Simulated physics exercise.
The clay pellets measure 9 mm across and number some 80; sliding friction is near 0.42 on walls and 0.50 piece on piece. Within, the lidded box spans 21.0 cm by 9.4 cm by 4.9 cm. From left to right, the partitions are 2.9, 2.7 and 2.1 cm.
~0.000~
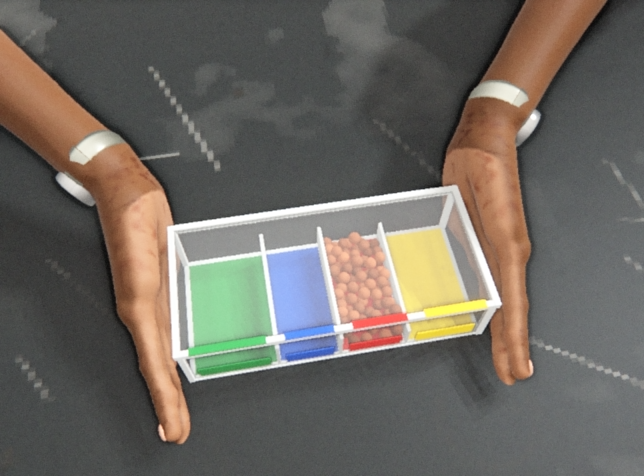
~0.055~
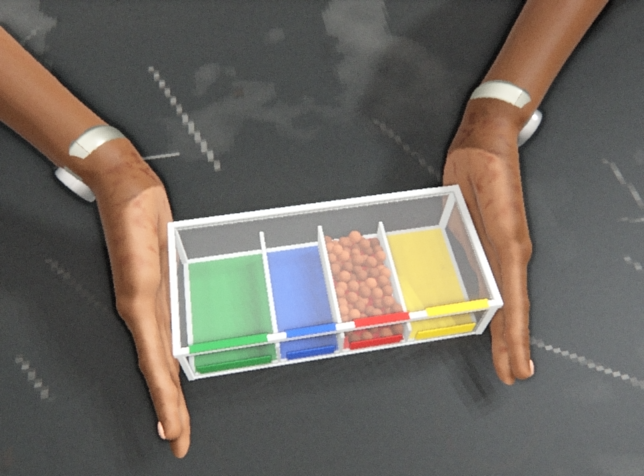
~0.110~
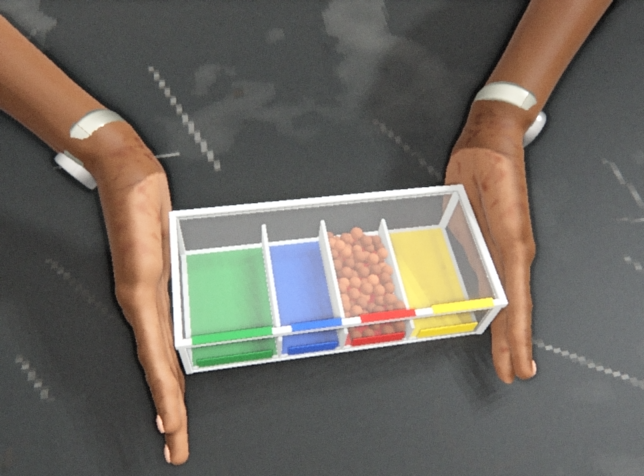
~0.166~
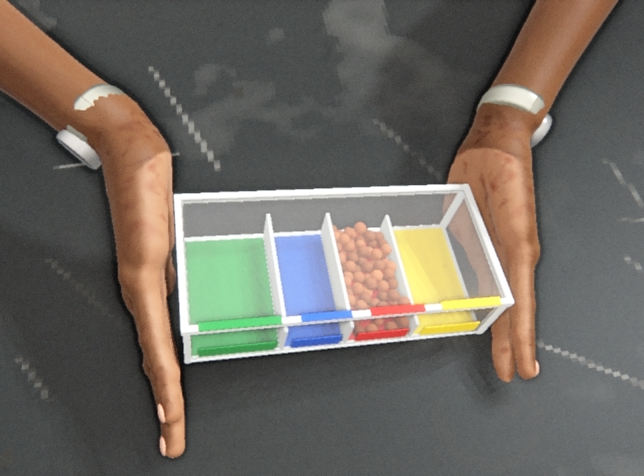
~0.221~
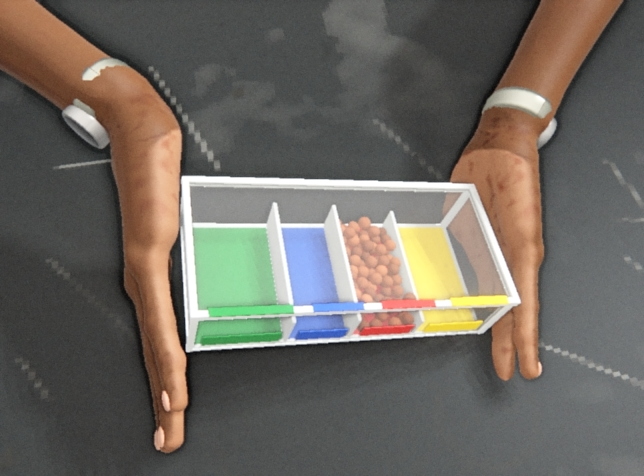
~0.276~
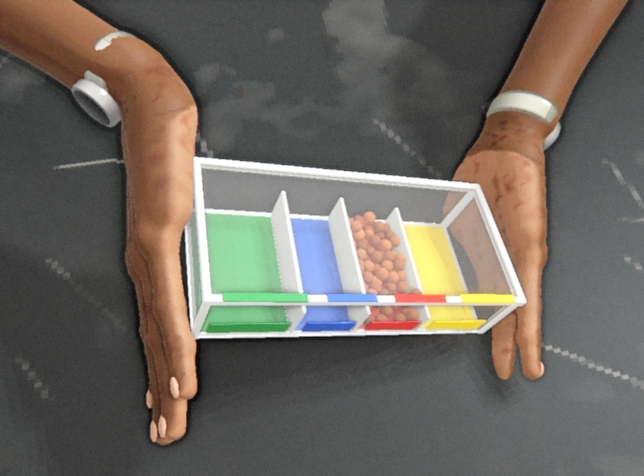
Over a dark, scuffed surface, two hands tilting a clear lidded box, its left end rising, with clay pellets in the red compartment.
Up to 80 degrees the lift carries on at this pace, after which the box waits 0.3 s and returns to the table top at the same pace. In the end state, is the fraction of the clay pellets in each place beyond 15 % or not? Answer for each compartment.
Outcome: Red: Crosses the line; blue: Stays behind the line; green: Stays behind the line; yellow: Crosses the line.
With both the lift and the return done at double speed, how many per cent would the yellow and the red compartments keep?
Result: Yellow = 40 %; red = 60 %.
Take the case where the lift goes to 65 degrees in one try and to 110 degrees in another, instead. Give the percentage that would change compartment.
I'd expect close to 5 and then close to 100 per cent.
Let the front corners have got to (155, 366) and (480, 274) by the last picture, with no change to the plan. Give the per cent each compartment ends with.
Per cent by compartment: Red 75, blue 0, green 25, yellow 0.
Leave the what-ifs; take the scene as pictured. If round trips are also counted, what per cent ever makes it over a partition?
The share is close to 30 percent.
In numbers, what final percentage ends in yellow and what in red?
The yellow one gets 30 per cent and the red one 70 per cent.
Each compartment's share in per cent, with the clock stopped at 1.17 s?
Red = 75, blue = 0, green = 0, yellow = 25 (per cent).
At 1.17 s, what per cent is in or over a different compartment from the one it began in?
25 percent.
After 1.17 s, tilt 80 degrees; red 75 %, yellow 25 %.
After 1.77 s, tilt 40 degrees; red 70 %, yellow 30 %.
Then, at 2.41 s, tilt 0 degrees; red 70 %, yellow 30 %.
By 2.7 s all is still; red 70 %, blue 0 %, green 0 %, yellow 30 %.
